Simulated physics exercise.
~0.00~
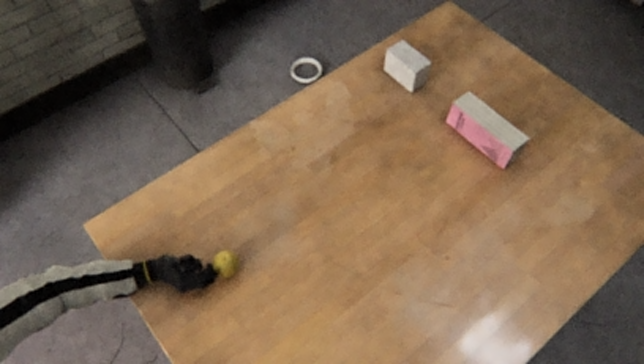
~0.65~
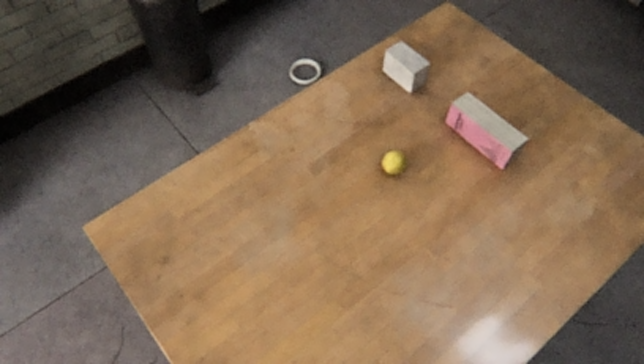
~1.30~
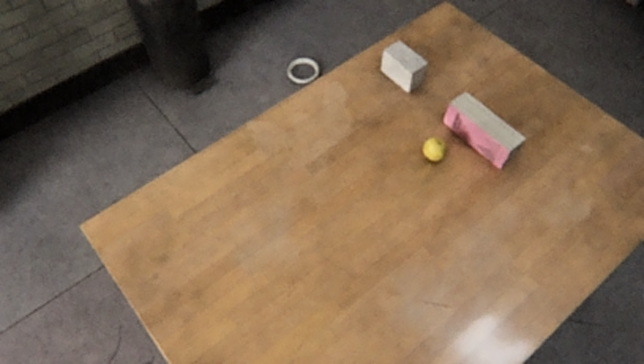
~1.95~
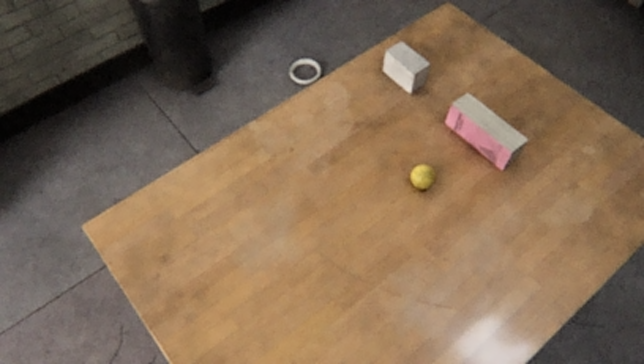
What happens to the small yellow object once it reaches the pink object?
It does not get past, but bounces off the pink object and moves back a short way to the left and down the table.
